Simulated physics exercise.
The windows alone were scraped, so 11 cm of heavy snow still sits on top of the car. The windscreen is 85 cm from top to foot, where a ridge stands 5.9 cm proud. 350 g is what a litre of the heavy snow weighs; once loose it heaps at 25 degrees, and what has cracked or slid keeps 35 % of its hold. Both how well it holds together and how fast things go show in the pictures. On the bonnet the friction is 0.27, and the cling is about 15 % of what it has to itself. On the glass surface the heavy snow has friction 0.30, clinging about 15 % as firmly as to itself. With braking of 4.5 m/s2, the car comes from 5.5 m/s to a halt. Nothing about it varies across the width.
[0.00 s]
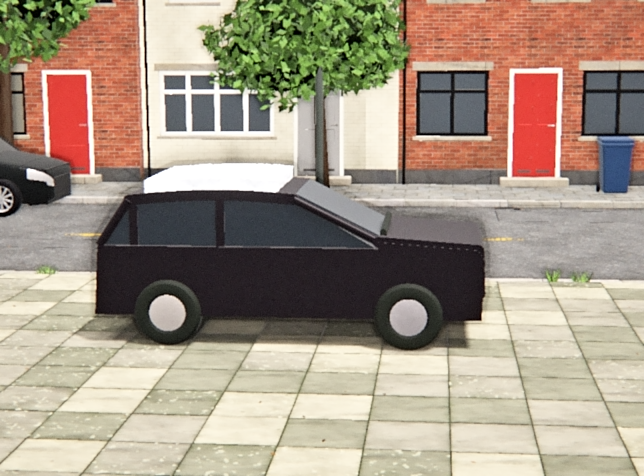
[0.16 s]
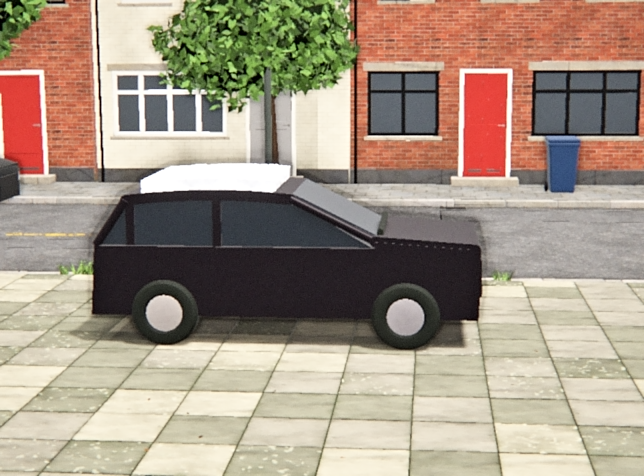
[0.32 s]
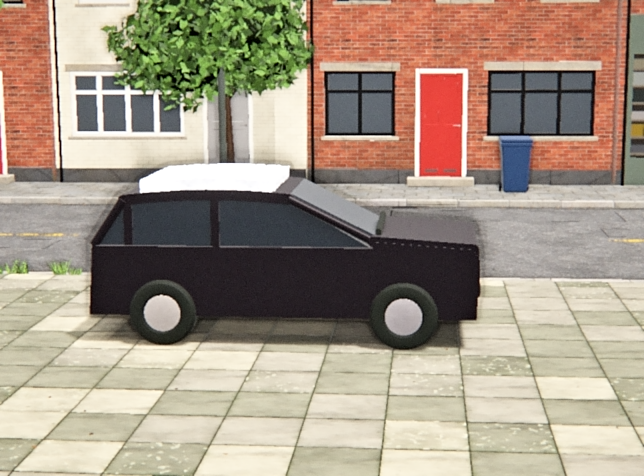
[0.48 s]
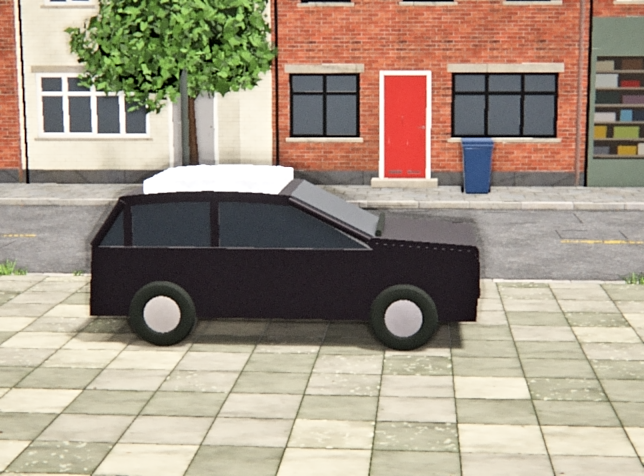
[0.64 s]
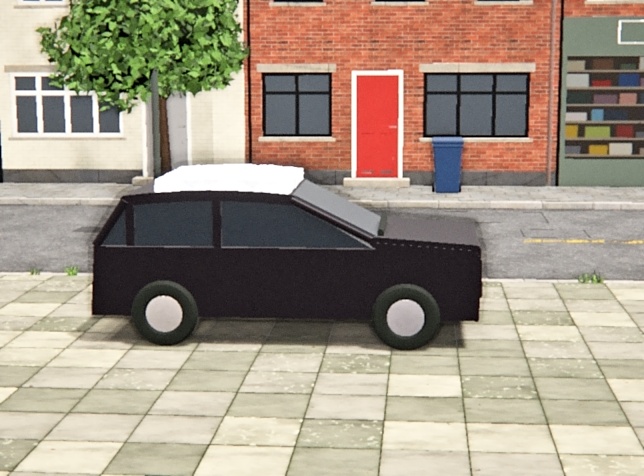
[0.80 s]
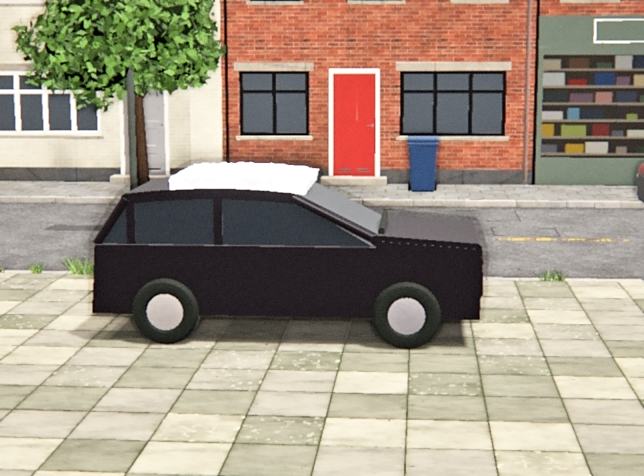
The video shows a black car with white snow on its roof travelling right along a street past brick houses and red doors. As the car slows, the snow slides forward in one piece, its front edge reaching over the windscreen's top.
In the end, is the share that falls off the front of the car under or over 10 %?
Expected: Upwards of 10 in a hundred.
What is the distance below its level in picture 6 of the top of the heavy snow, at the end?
By my estimate, near 35 cm.
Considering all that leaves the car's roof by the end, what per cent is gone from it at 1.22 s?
Share so far: Roughly 60 percent.
After 1.22 s, 41 % of the snow is on the roof, 52 % on the glass, 7 % on the bonnet and none has gone off the nose.
After 1.72 s, none of the snow is on the roof, 29 % on the glass, 68 % on the bonnet and 3 % has gone off the nose.
After 2.22 s, none of the snow is on the roof, 19 % on the glass, 62 % on the bonnet and 19 % has gone off the nose.
After 2.72 s, none of the snow is on the roof, 19 % on the glass, 45 % on the bonnet and 35 % has gone off the nose.
After 2.82 s, none of the snow is on the roof, 19 % on the glass, 45 % on the bonnet and 35 % has gone off the nose.
